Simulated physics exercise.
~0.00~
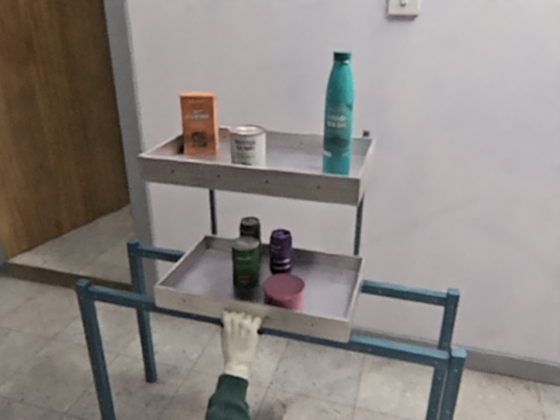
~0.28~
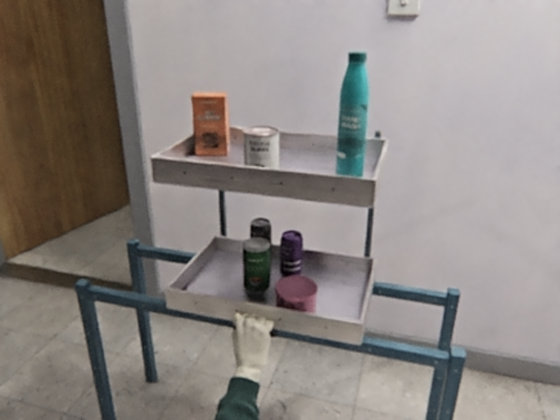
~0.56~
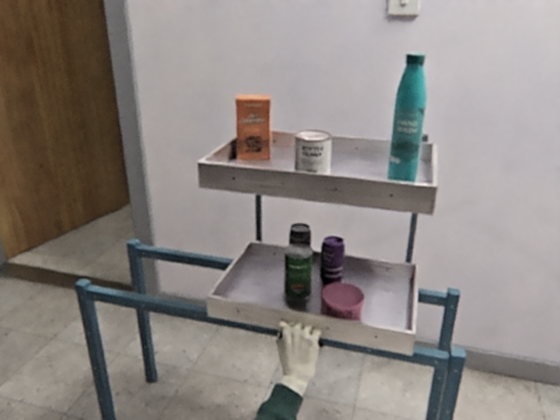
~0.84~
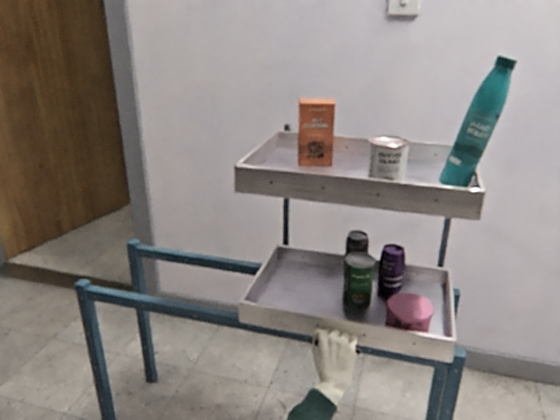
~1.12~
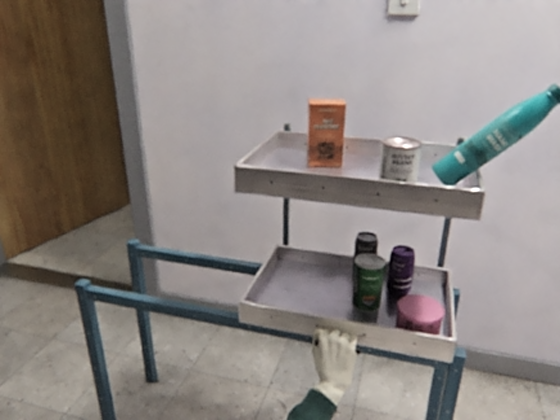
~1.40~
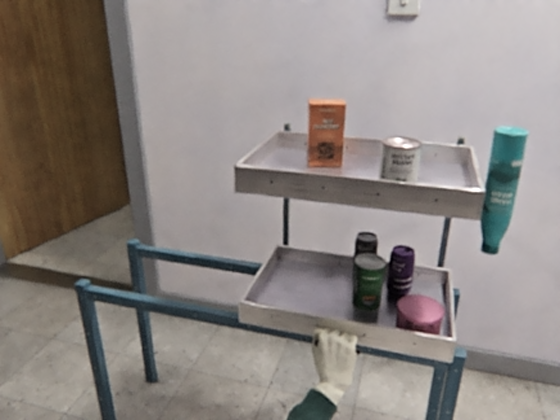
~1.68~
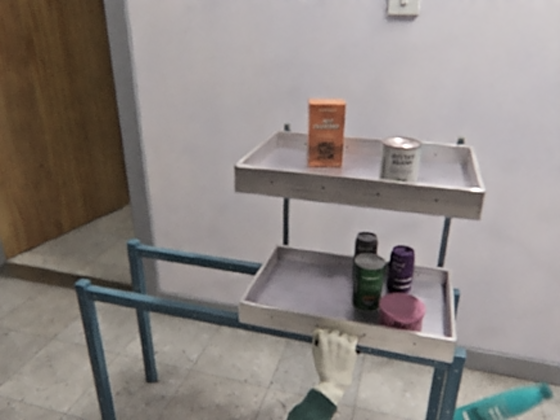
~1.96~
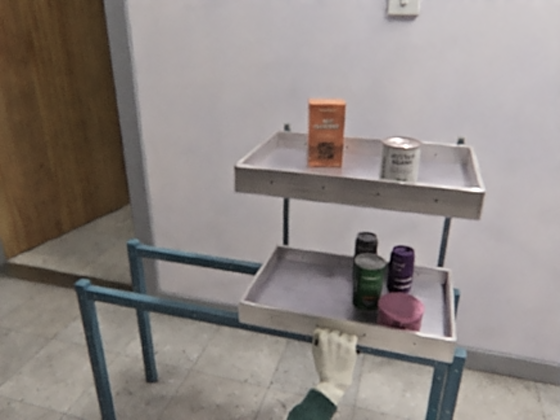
In a plain room with a tiled floor and a wooden door at left, a two-tier tray rack on a blue metal frame is seen from the front, slightly above. The upper tray holds an orange packet, a white tin and a tall turquoise bottle at right, while the lower holds dark green, grey and purple containers and a pink tub. A pale hand in a green sleeve moves right with the rack. As it stops, the bottle tips over the right edge, turns upside down and falls from view. The other items stay on the trays, the pink tub tilted.
